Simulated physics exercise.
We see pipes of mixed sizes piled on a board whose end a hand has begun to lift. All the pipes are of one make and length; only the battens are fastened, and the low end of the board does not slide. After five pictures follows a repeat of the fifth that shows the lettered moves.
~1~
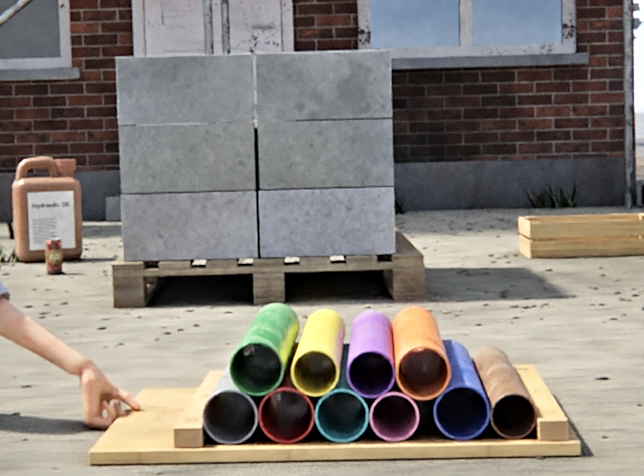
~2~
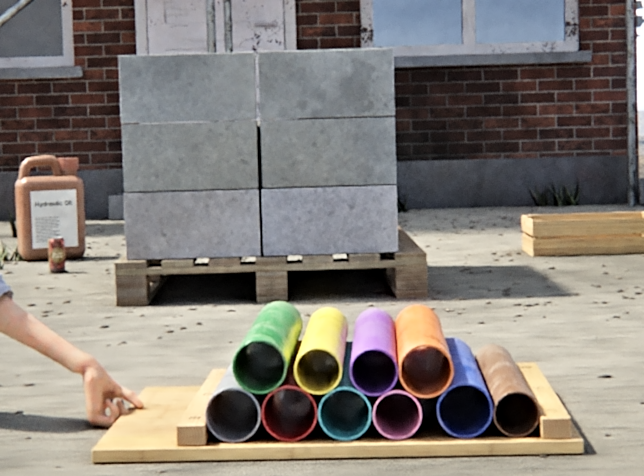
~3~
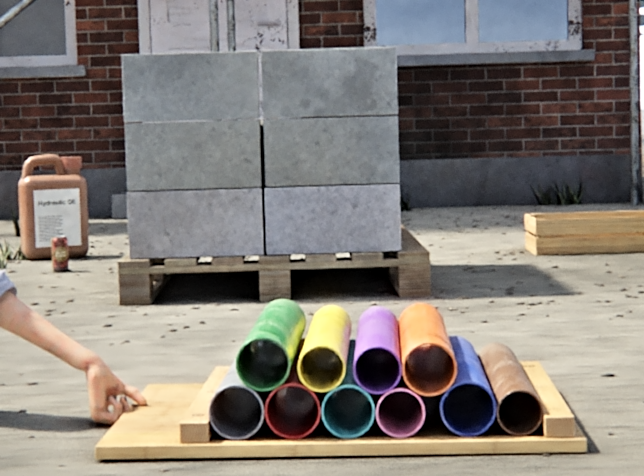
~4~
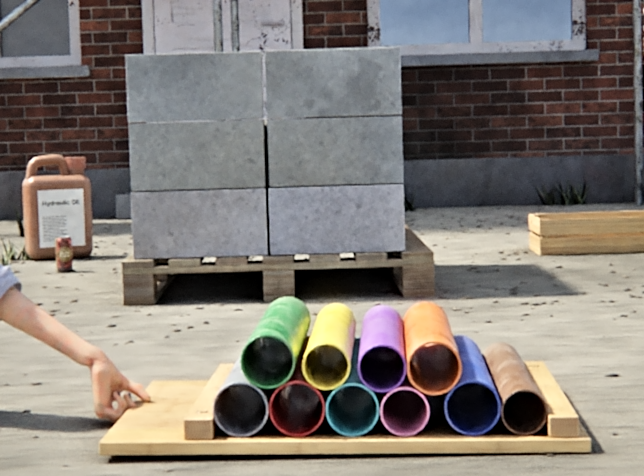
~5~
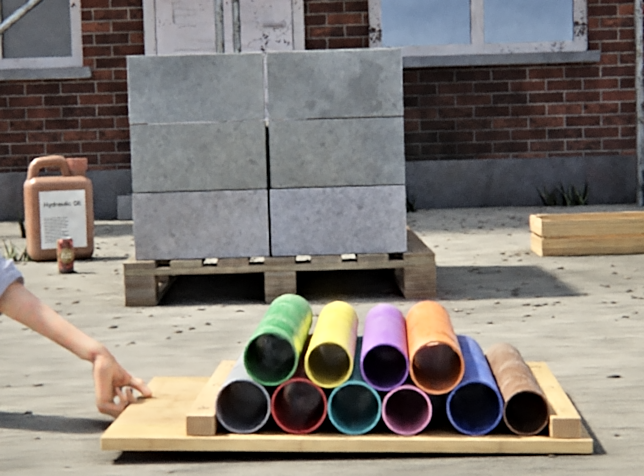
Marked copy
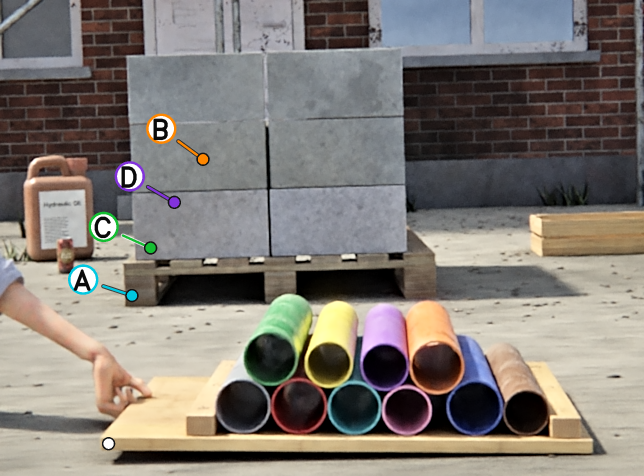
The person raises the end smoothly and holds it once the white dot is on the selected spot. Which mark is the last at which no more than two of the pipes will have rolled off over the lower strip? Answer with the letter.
It can be raised to C.
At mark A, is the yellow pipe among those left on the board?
The yellow pipe: Yes.
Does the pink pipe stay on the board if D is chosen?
Yes.
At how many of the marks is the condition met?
The number is two.
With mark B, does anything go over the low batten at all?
Yes.
On the marked copy, A at (132, 296); B at (203, 160); C at (150, 248); D at (174, 202); the white dot at (109, 443).
Taking C. A third of the way, board at 20°.
Two thirds of the way, board at 26°.
When it is over, board at 26°, two over the low batten (purple, orange).
As for the rest, A none over the low batten; B four over the low batten (purple, yellow, green, orange); D four over the low batten (purple, yellow, green, orange).
